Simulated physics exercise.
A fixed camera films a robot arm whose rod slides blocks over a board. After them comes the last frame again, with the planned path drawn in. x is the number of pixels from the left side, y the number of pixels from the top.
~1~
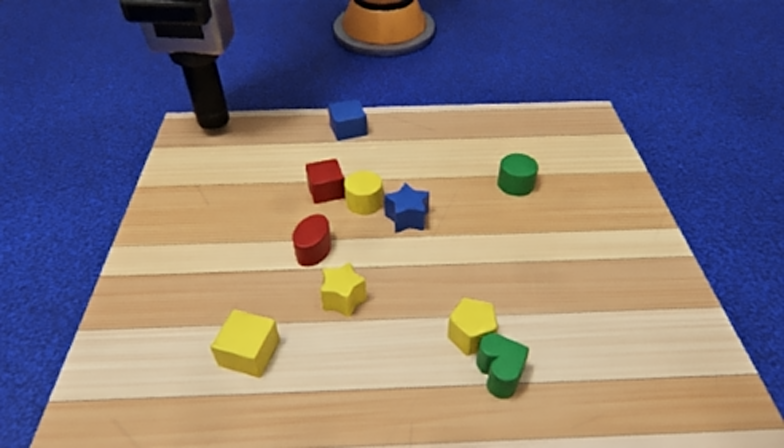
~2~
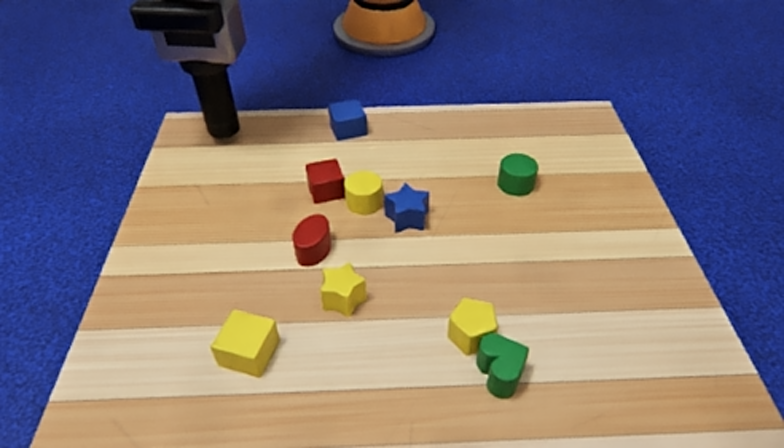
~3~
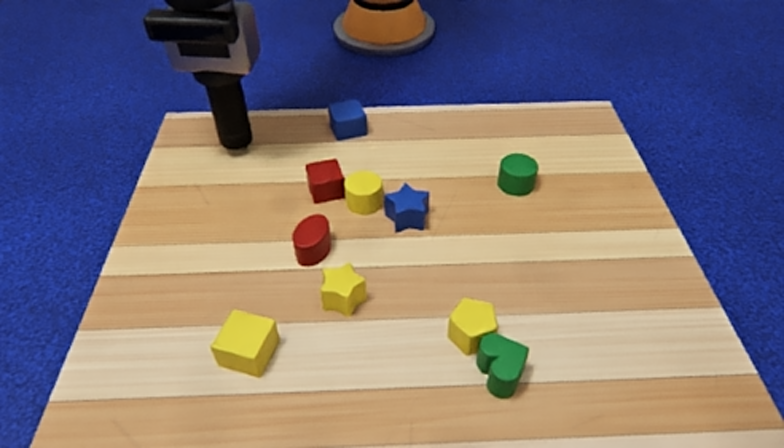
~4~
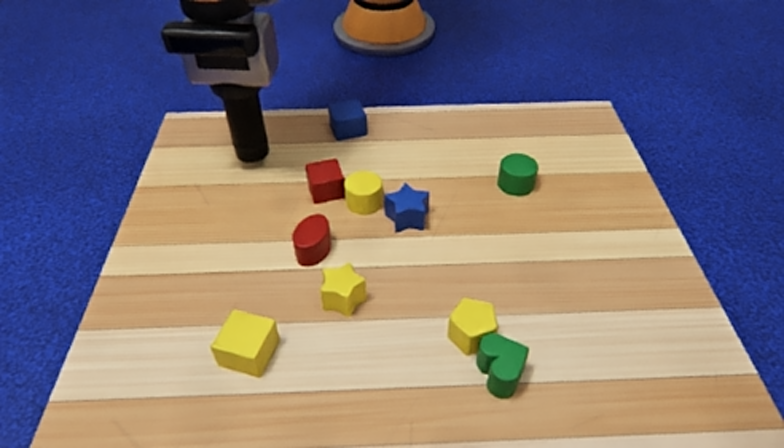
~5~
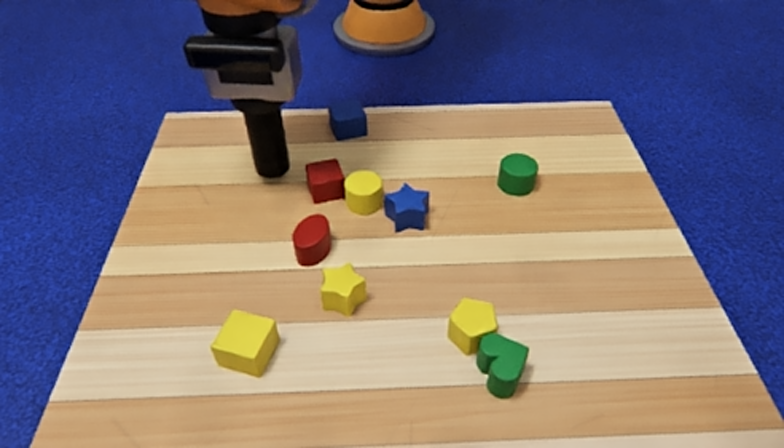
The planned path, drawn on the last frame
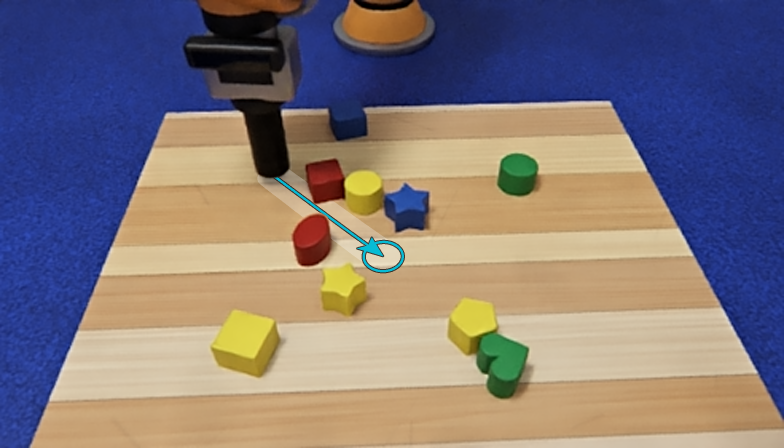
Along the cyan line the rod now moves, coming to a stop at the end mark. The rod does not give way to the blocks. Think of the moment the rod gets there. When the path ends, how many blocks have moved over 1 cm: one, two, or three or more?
There will be two blocks that move more than 1 cm.
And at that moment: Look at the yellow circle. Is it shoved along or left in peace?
It is shifted.
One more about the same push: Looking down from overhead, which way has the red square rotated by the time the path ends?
Short answer: Counterclockwise.
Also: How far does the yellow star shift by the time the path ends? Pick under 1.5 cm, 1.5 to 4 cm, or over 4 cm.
It will fall in the lowest band, under 1.5 cm.
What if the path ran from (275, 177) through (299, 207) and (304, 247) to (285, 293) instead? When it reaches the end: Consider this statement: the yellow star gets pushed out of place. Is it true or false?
That statement is accurate.
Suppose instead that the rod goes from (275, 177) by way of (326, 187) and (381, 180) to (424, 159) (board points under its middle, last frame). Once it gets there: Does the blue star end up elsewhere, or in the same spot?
That one moves away.
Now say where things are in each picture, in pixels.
Rod's lower end at (214, 121); red elliptical block at (311, 229); red square at (324, 170); yellow star at (341, 279); yellow circle at (363, 182), in the first picture.
Rod at (224, 130); blocks still, in the second picture.
Rod at (237, 141); blocks still, in the third picture.
Rod at (253, 153); blocks still, in the fourth picture.
Rod at (273, 168); red elliptical block at (311, 229); red square at (324, 170); yellow star at (341, 279); yellow circle at (363, 182), in the fifth picture.
Drawn move, straight from (275, 177) to (383, 256).
On the path given first. One third of the way, rod at (306, 192); red square at (339, 172); yellow circle at (377, 183).
Two thirds of the way, rod at (343, 219); red square at (343, 172), turned 25° anticlockwise; yellow circle at (378, 183).
At the end, rod at (383, 248); red elliptical block still; red square at (343, 172), turned 25° anticlockwise; yellow star still; yellow circle at (378, 183).
